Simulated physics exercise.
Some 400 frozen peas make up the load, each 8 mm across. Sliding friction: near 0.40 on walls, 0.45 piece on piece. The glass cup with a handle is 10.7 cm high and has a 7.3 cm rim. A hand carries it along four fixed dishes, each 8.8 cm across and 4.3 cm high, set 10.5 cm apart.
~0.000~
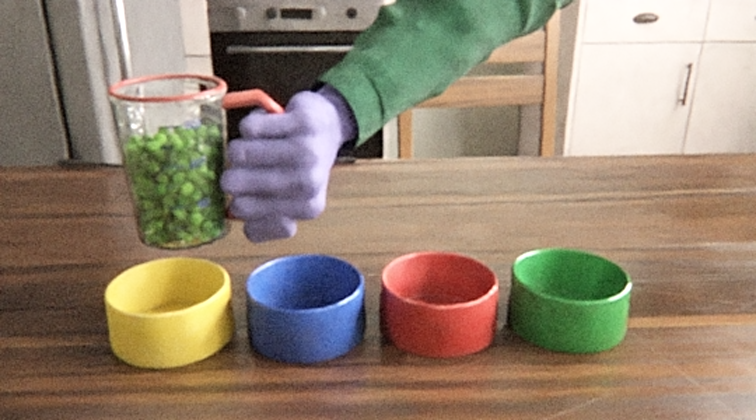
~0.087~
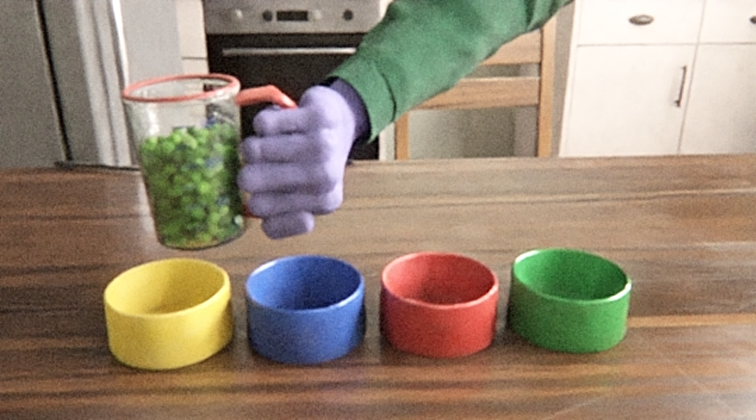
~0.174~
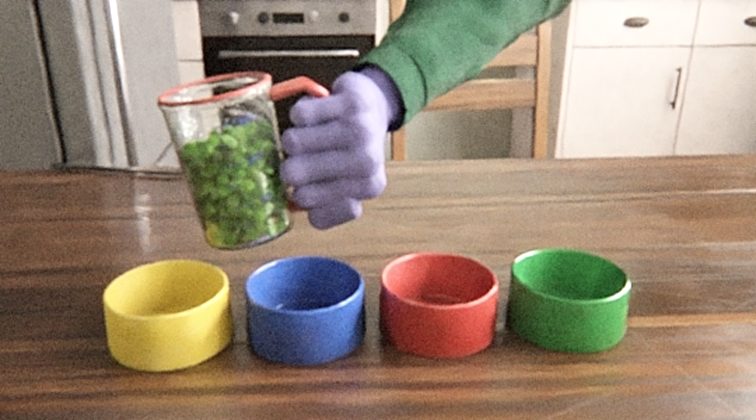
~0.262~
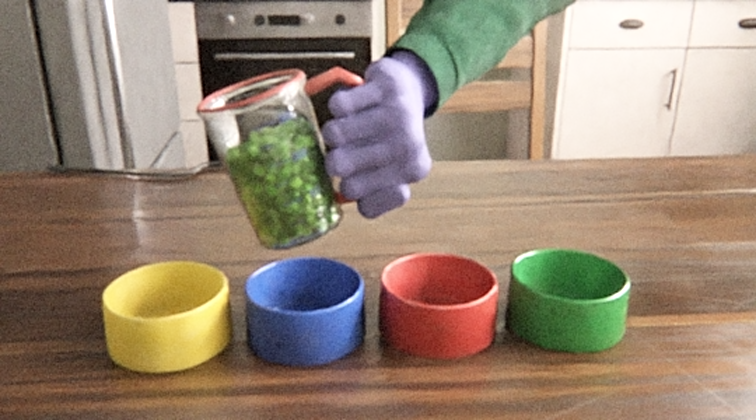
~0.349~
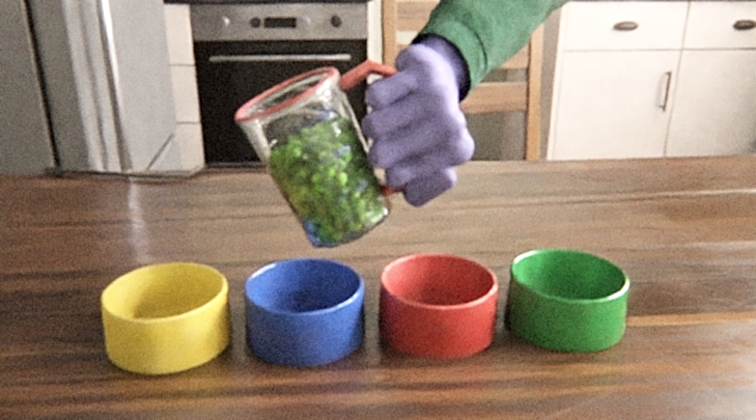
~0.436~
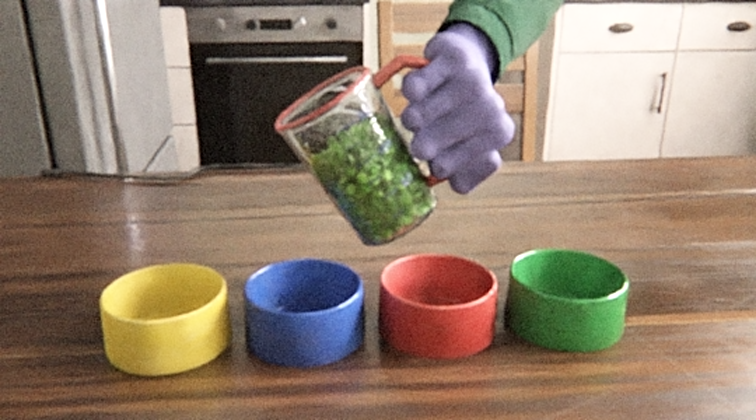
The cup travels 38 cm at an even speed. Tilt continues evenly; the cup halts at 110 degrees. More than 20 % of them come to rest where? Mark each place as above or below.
Marks: Red below, blue below, green above, yellow below, counter below.
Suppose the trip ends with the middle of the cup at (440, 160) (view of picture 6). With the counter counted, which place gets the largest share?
The largest share goes to blue.
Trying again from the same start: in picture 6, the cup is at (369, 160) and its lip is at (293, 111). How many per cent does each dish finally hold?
Per cent kept: Red 0, blue 0, green 100, yellow 0.
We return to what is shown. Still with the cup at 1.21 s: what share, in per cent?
Load share: Near 100 percent.
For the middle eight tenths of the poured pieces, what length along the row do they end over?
The stretch is around 5 cm long.
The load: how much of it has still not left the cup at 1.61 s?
About 55 percent of the load.
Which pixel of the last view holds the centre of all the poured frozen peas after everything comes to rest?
Estimated resting centre: Around (567, 288).
After 0.90 s, tilt 69 degrees; cup holds 100 %.
Then, at 1.21 s, tilt 94 degrees; cup holds 100 %.
After 1.61 s, tilt 110 degrees; cup holds 55 %, green 40 %.
At rest (2.7 s), red 0 %, blue 0 %, green 100 %, yellow 0 %, counter 0 %.
